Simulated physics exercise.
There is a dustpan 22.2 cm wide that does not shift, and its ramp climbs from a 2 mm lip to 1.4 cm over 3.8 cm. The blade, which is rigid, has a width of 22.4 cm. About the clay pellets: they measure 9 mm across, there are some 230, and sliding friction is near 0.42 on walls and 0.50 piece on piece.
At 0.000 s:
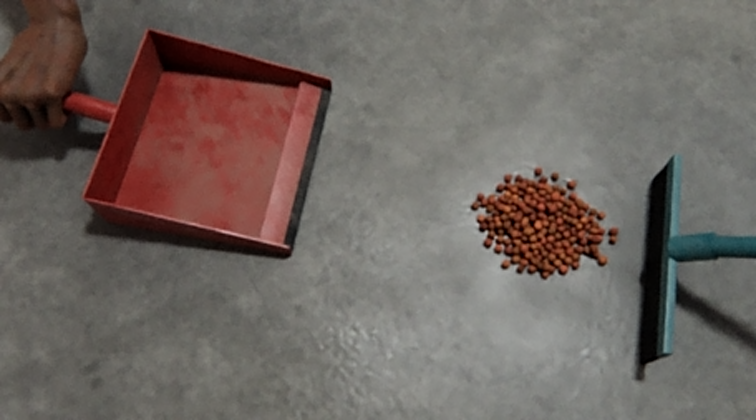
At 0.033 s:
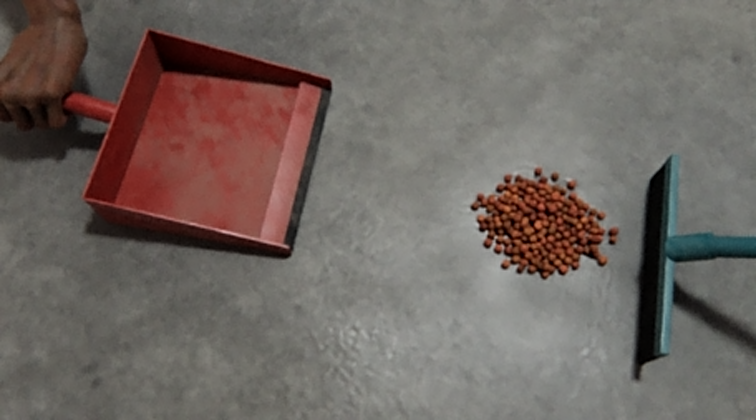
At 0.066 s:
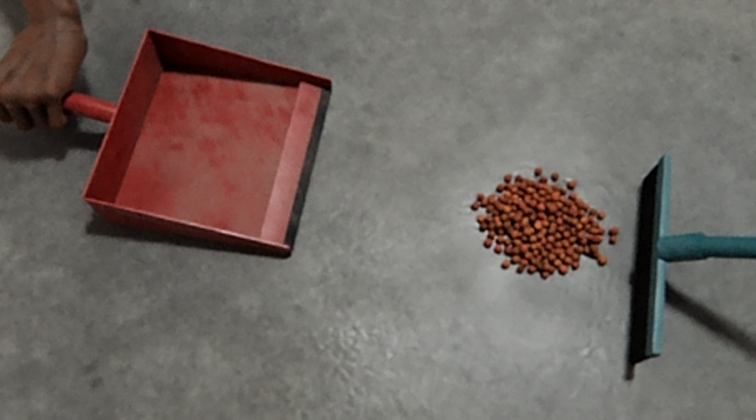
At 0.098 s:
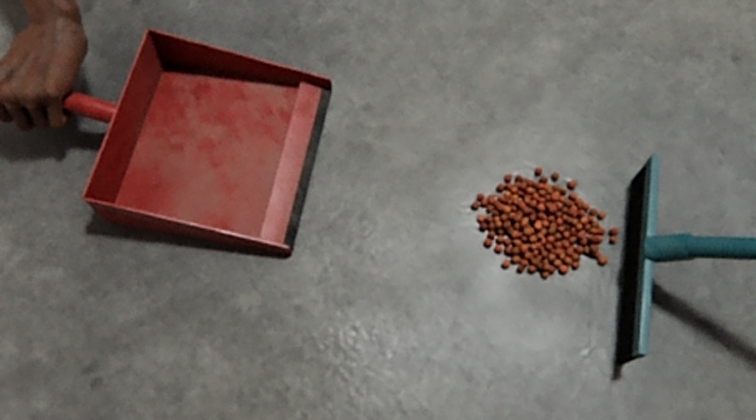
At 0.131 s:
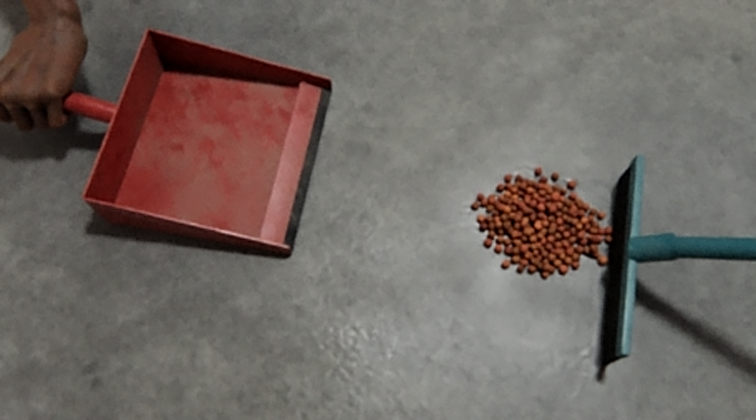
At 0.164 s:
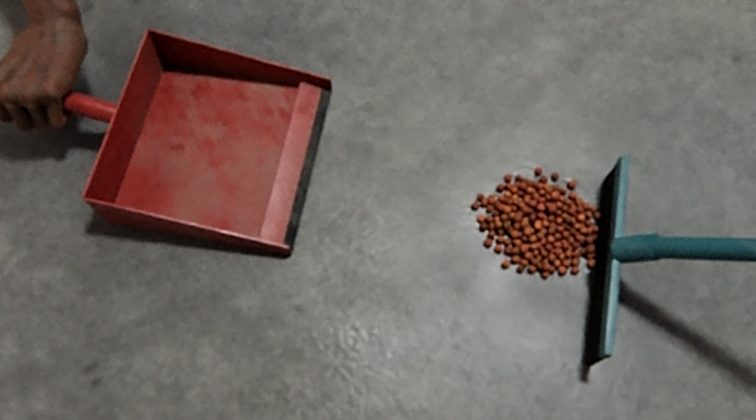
A teal squeegee slid left across the grey floor and met the near edge of a pile of reddish-brown pellets, nudging a few, while a hand held a red dustpan still on the left.
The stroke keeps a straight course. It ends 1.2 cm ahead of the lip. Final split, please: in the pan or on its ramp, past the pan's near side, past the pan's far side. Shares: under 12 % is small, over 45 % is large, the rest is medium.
Pan: A medium share; near side: A medium share; far side: A small share.
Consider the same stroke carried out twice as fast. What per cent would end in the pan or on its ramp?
I'd guess it lands at about 30 per cent.
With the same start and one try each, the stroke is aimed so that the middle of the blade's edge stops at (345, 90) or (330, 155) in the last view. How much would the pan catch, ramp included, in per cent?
The two tries give about 30 and 55 percent.
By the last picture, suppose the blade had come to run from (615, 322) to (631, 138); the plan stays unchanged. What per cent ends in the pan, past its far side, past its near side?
Per cent by place - pan 25, far side 25, near side 0.
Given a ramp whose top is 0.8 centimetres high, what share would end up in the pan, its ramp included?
30 %.
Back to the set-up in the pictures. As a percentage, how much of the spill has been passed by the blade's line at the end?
Around 30 per cent.
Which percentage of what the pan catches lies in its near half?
Roughly 100 per cent.
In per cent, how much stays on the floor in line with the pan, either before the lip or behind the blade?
I'd estimate close to 50 per cent.
Then, at 0.48 s, middle of the blade 19 cm from the lip; 0 % over the lip, far side 0 %, near side 5 %.
After 0.69 s, middle of the blade 8 cm from the lip; 0 % over the lip, far side 0 %, near side 15 %.
After 1.02 s, middle of the blade 2 cm from the lip; 25 % over the lip, far side 0 %, near side 20 %.
By 1.4 s all is still; pan 25 %, near side 20 %, far side 0 %, in front of the lip or behind the blade 50 %.
